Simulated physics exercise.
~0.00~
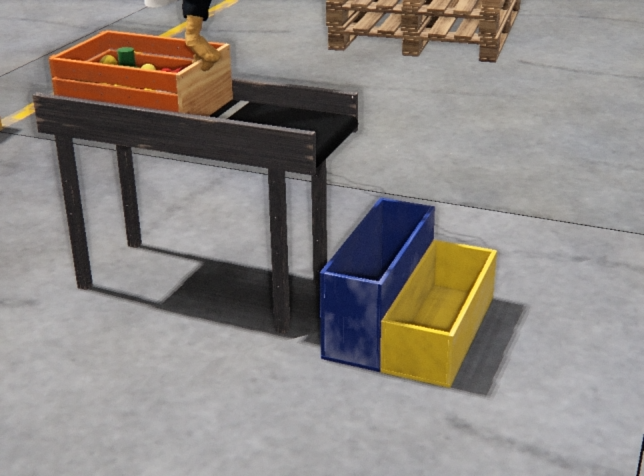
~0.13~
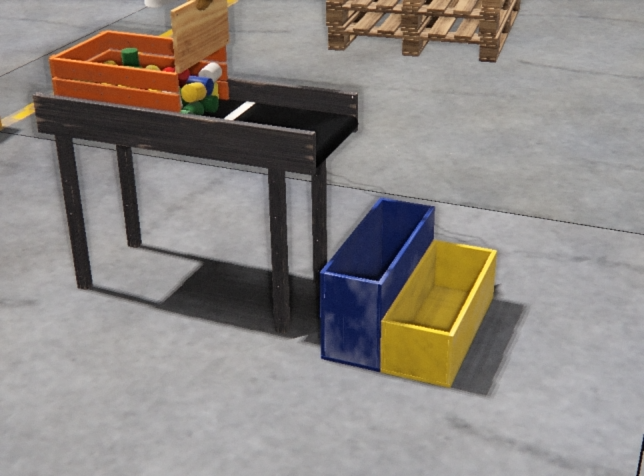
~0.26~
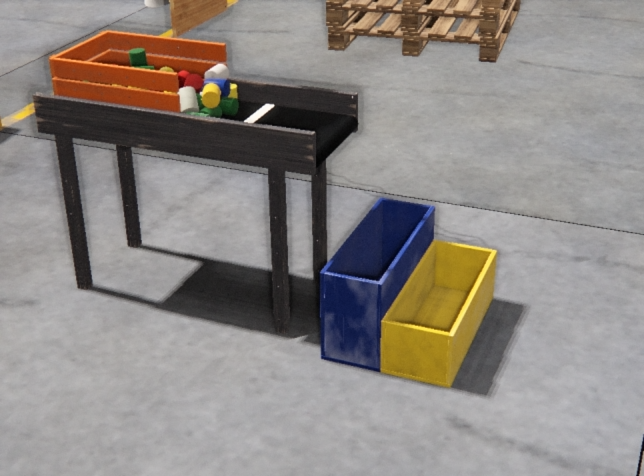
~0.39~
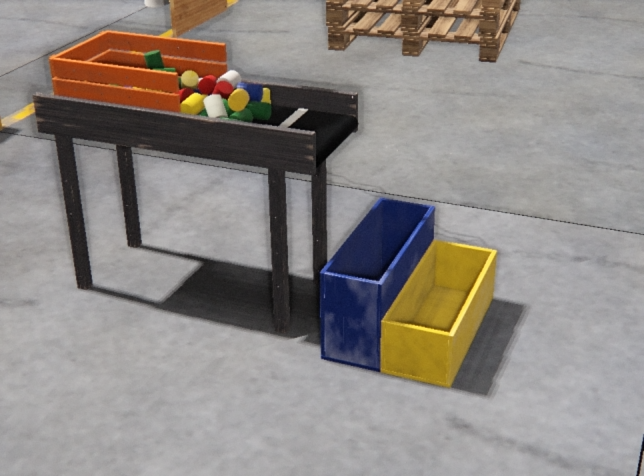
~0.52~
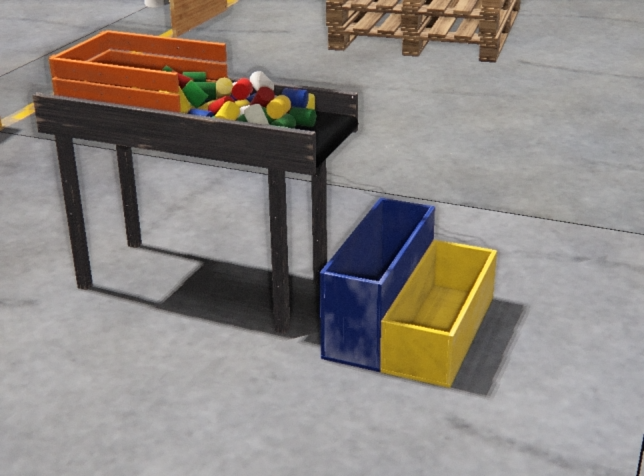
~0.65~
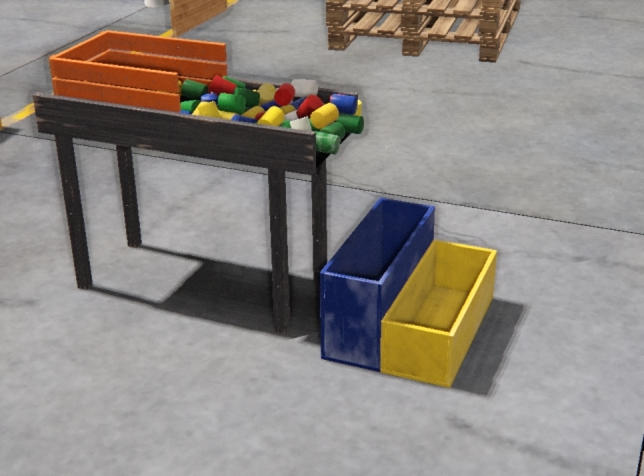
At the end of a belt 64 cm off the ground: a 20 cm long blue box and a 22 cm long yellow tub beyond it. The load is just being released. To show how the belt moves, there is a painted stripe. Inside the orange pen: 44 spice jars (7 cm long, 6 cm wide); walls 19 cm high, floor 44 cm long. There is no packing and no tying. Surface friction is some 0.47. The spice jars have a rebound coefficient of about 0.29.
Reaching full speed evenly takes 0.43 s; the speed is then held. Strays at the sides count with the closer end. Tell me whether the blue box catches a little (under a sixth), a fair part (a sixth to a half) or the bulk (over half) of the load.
A little.
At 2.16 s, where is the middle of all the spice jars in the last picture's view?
The middle lies close to (442, 323).
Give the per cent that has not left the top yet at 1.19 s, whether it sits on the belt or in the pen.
About 0 per cent.
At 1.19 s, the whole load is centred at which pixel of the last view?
Somewhere around (432, 288) in pixels.
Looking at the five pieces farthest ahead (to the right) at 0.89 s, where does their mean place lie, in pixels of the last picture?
Near (431, 228) in pixels.
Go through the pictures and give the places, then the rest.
In the first frame (places track the rim corner closest to us here), orange pen (177, 74); blue box (378, 283); belt travel 0 cm; all still inside.
Orange pen (177, 74); belt travel 2 cm, in the second frame.
Orange pen (177, 74); belt travel 9 cm; 6 out, the lowest jar at (225, 105), in the third frame.
Orange pen (177, 74); belt travel 21 cm; 15 out, in the fourth frame.
Orange pen (177, 74); belt travel 37 cm; 25 out, in the fifth frame.
Orange pen (177, 74); blue box (378, 283); belt travel 52 cm; 37 out, the lowest jar at (326, 143), in the sixth frame.
After 0.89 s, 1 still in the orange pen, 18 on the belt and 25 in the air.
After 1.19 s, 22 in the yellow tub, 1 on the belt, 1 on the ground beyond the yellow tub and 20 in the air.
After 1.62 s, 35 in the yellow tub, 1 on the ground short of the blue box, 6 on the ground beyond the yellow tub and 2 in the air.
Outcome (at 2.16 s), 1 in the blue box, 35 in the yellow tub, 1 on the ground short of the blue box and 7 on the ground beyond the yellow tub. Asked share, 1 of 44, 2 per cent.
